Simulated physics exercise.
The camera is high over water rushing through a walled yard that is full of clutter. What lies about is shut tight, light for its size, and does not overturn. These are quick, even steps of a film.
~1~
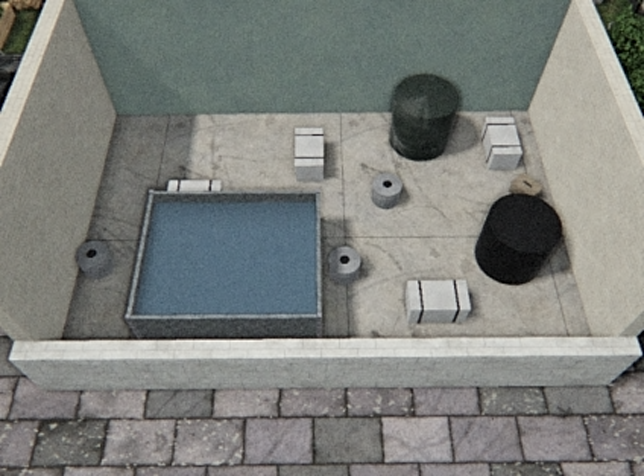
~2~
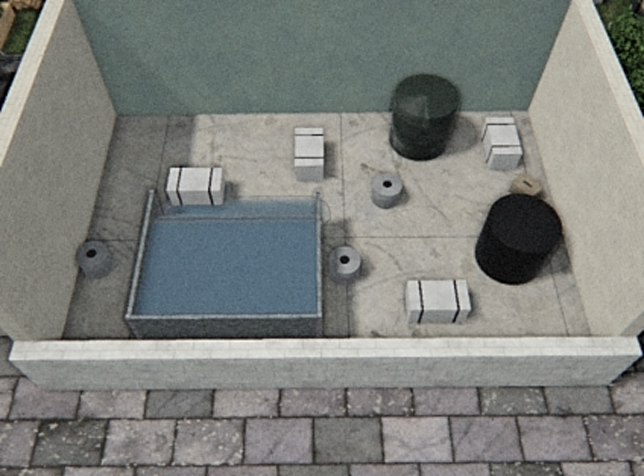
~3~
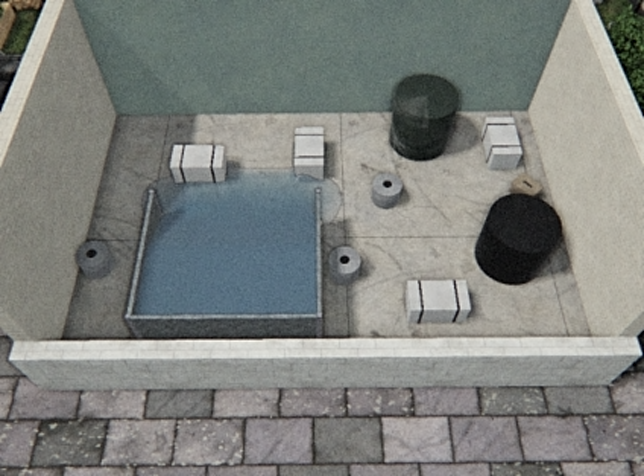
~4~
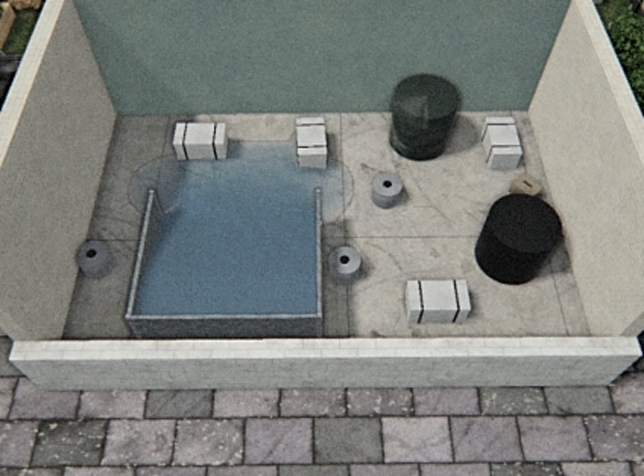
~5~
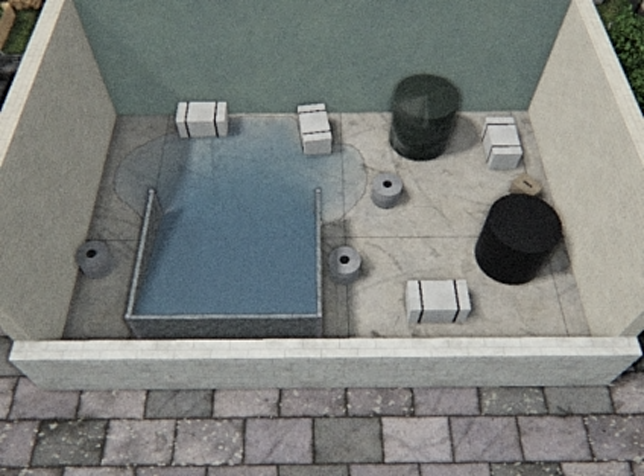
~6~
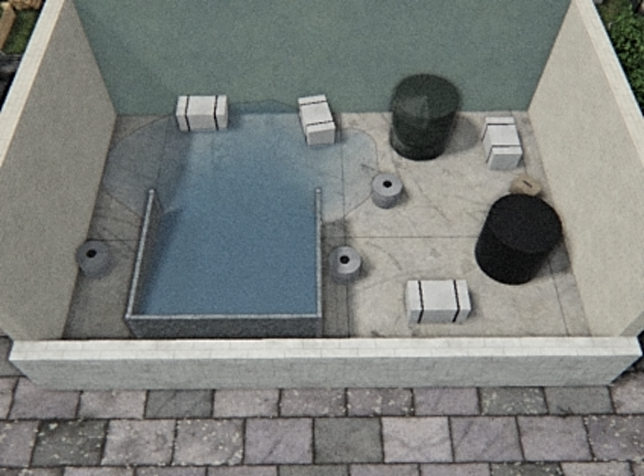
Water rushing from an open-backed tank in a walled yard, pushing one white trunk toward the back wall, then shifting another.
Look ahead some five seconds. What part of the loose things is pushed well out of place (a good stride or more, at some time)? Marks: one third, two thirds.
That comes to at least two thirds.
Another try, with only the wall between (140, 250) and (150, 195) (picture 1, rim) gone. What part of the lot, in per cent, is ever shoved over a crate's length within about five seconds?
Near 40 in a hundred.
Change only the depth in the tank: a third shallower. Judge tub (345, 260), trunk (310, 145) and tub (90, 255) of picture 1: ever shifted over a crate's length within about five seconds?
As listed: No, yes, shifted that much.
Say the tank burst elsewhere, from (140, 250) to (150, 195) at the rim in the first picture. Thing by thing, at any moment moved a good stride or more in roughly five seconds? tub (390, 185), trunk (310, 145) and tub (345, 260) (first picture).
In that order: Never so far, pushed that far, short of that.
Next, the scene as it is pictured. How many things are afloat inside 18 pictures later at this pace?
That makes 4.
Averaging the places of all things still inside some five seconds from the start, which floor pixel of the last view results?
At about (374, 294).
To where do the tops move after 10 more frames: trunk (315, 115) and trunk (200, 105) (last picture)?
At about (379, 105) and (139, 90).
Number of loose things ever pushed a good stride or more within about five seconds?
That makes 8.
A moment on, 2 of 8 are well off their spots; 2 afloat.
Next, 2 of 8 are well off their spots; 2 afloat.
Later, 5 of 8 are well off their spots; 4 afloat.
In the end, 8 of 8 are well off their spots, and 8 have been at some point; 6 afloat.
